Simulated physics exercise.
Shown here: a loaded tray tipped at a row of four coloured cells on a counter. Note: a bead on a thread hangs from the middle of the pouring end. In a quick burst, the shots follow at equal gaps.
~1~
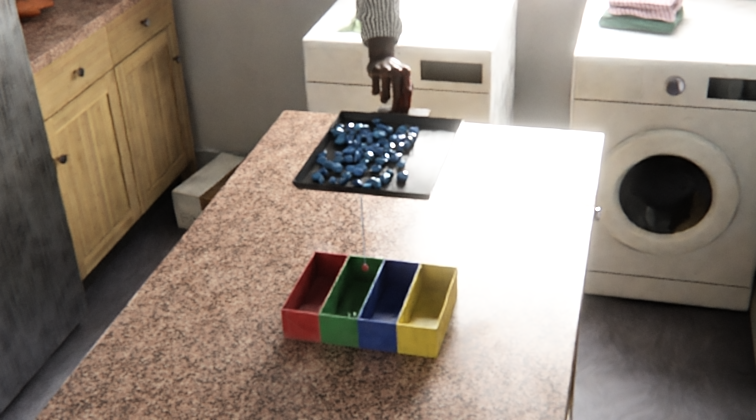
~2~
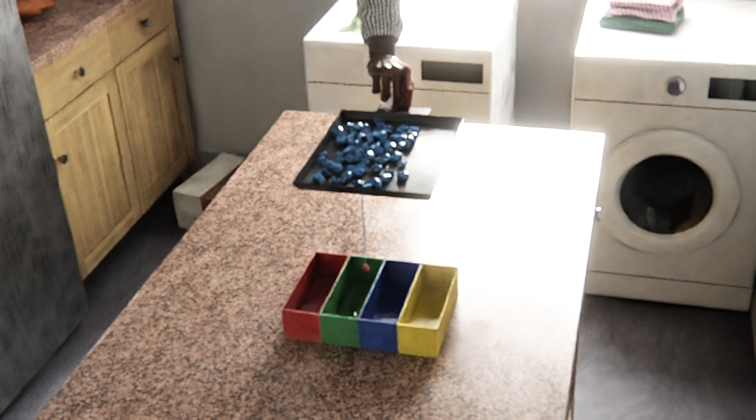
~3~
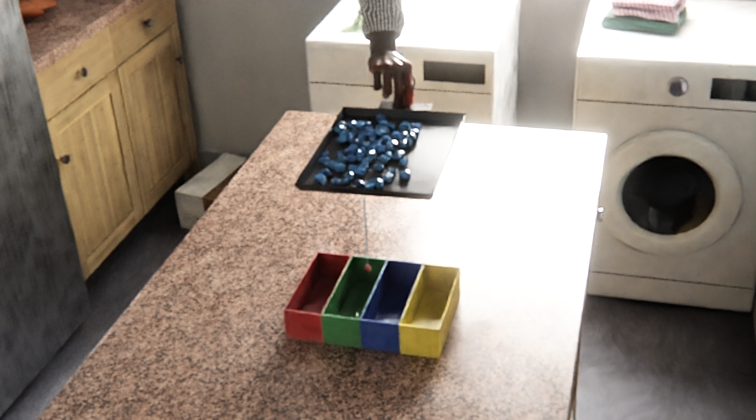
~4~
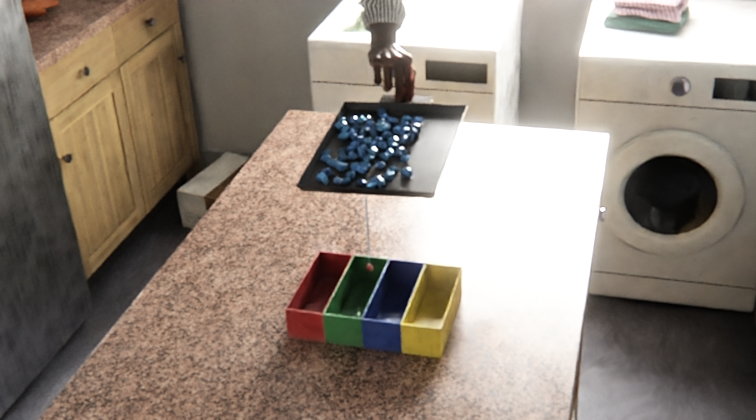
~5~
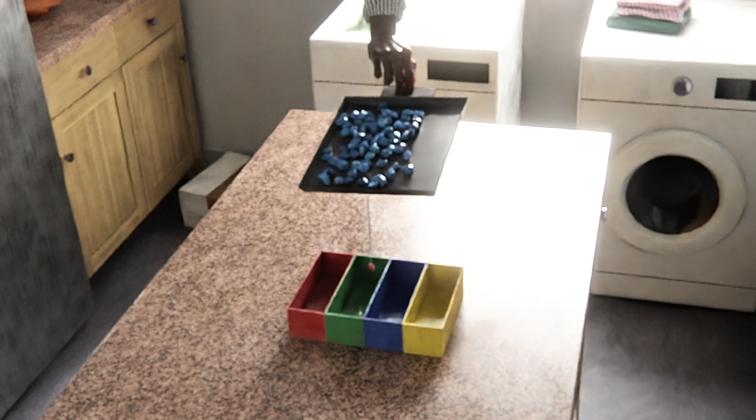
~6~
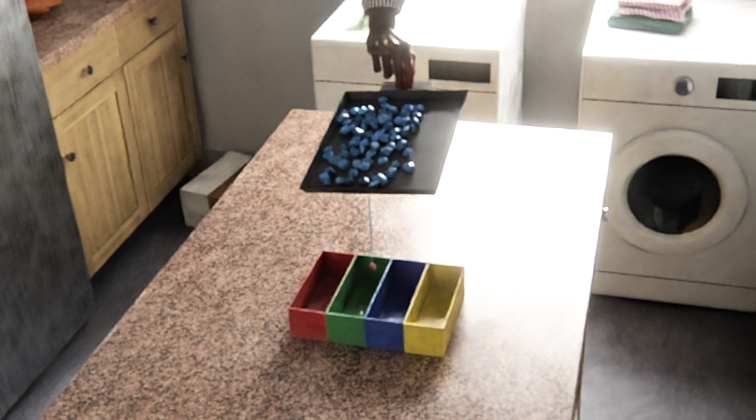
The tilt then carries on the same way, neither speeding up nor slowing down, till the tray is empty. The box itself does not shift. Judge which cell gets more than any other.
Most goes to the red cell.
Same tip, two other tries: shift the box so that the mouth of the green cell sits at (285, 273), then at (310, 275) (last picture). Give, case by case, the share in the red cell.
It works out to 0 percent and then 10 percent.
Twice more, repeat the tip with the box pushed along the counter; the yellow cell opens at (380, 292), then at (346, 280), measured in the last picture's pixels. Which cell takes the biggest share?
That green cell first, the blue cell second.
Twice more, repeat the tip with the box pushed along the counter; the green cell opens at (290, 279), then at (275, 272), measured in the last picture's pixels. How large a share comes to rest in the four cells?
The first comes to 100 percent and the second to 100 percent.
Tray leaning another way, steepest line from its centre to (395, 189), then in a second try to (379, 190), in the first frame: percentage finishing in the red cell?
Roughly 0 % in the first case and 10 % in the second.
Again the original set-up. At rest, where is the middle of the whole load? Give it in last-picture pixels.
Somewhere close to (311, 307) in the last picture.
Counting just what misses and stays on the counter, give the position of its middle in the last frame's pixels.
About (264, 306).
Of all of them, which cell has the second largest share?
Behind the top one comes that green cell.
Shortly afterwards, tray tipped steeply; the bulk on the tray; a little in the red cell; only a few in the green cell; a little falling or outside the box.
Next, tray tipped right over; near a third in the red cell; a little in the green cell; near half falling or outside the box.
Some moments later, tray tipped past a quarter turn; near a third in the red cell; a little in the green cell; near half falling or outside the box.
In the end, tray tipped past a quarter turn; near a third in the red cell; a little in the green cell; none at all in the yellow cell; none at all in the blue cell; near half outside the box.
